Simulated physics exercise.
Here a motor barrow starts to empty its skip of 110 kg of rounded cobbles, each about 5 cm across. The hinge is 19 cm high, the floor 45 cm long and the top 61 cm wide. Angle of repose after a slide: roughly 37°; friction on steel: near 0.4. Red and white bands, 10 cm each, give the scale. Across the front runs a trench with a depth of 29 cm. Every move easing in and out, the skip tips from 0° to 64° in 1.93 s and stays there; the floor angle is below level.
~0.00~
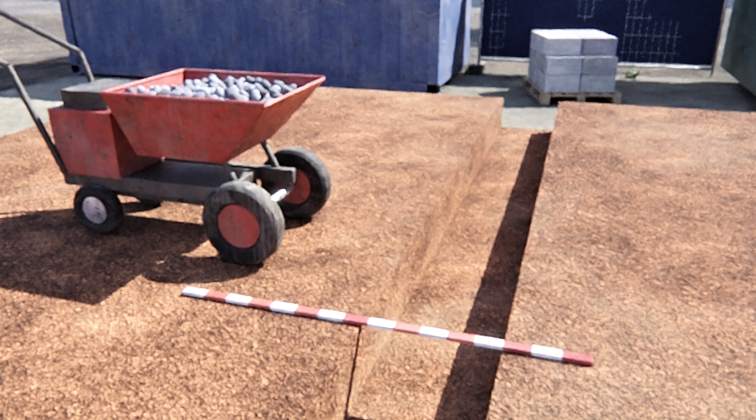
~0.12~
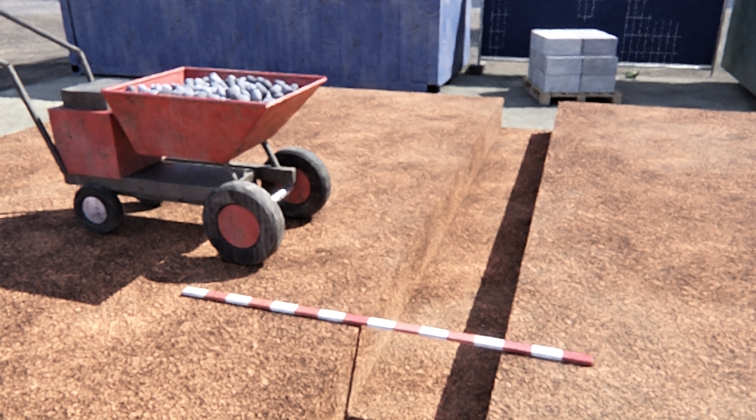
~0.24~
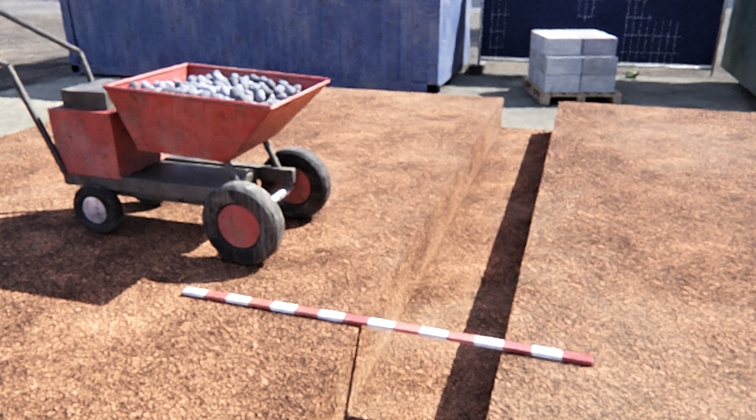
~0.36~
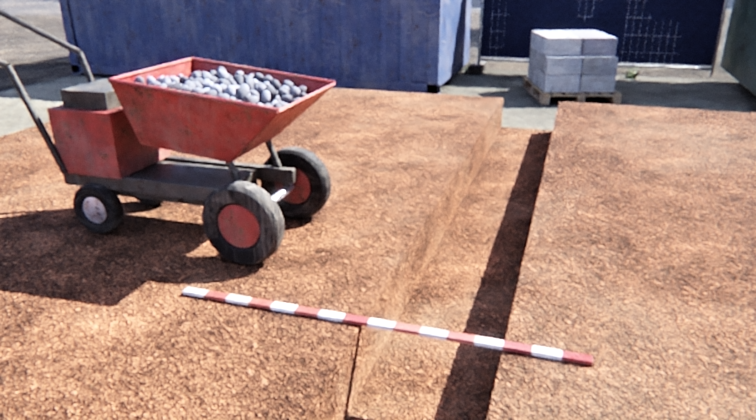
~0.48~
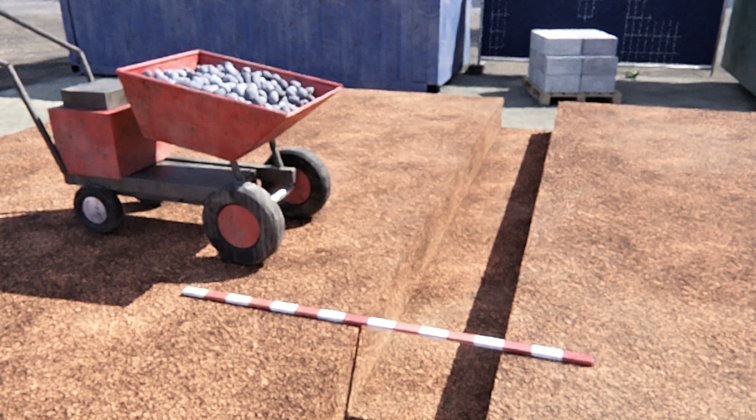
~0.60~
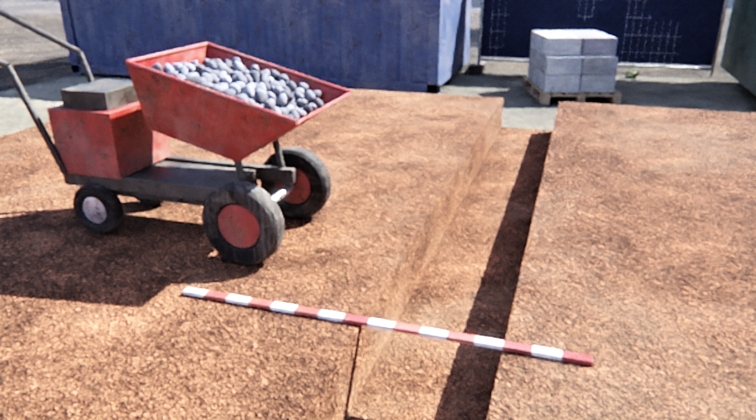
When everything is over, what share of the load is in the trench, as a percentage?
Close to 100 in a hundred.
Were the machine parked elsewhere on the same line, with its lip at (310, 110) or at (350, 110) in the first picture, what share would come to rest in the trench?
Around 100% for the first place and 85% for the second.
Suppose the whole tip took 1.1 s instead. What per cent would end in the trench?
Probably about 100 in a hundred.
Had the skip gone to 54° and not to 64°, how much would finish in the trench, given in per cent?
Roughly 60 percent.
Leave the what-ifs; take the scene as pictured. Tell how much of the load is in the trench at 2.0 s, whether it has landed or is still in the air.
I'd put it near 40 per cent.
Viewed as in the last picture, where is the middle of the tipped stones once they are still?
Roughly at (450, 306).
After 1.5 s the floor is at 54°; 100 % in the skip; the foremost stones are at (373, 182).
After 2.0 s the floor is at 64°; 54 % in the skip, 4 % short of the trench, 41 % in the trench; the foremost stones are at (499, 331).
After 2.4 s the floor is at 64°; 27 % in the skip, 3 % short of the trench, 70 % in the trench; the foremost stones are at (508, 328).
After 4.3 s the floor is at 64°; 0 % in the skip, 100 % in the trench; the foremost stones are at (511, 316).
